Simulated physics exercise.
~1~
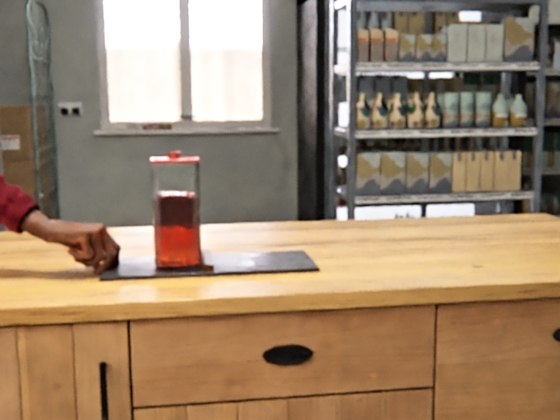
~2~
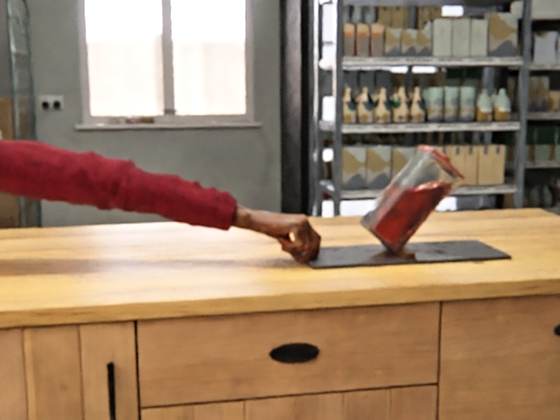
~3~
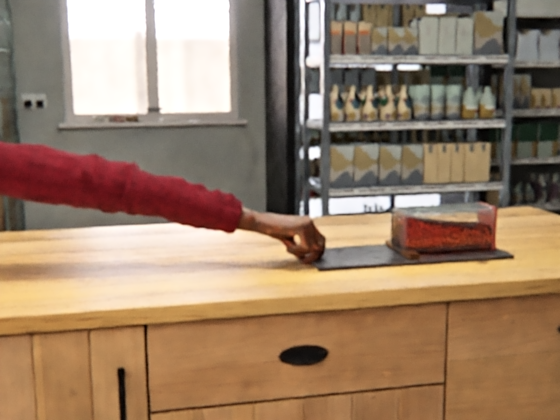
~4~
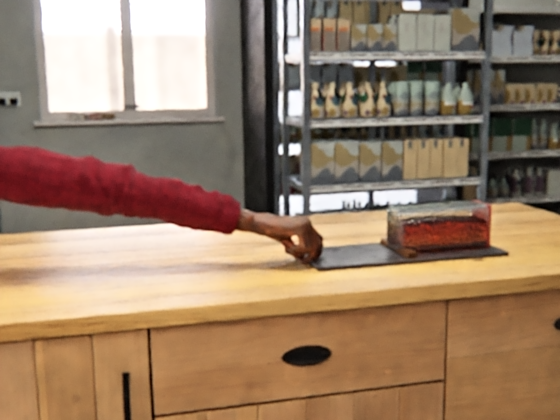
A clear closed canister with a red cap, partly filled with red tea, stands on a thin dark board on a pale wooden counter, seen from the front. Behind it are a grey wall with a bright window and, at right, metal shelves of bottles and boxes. A hand in a red sleeve slides the board to the right, and the canister rides along. As the board stops, the canister tips over to the right, its tea slanting inside. It ends lying on its side at the board's right end, the hand still at the left edge.
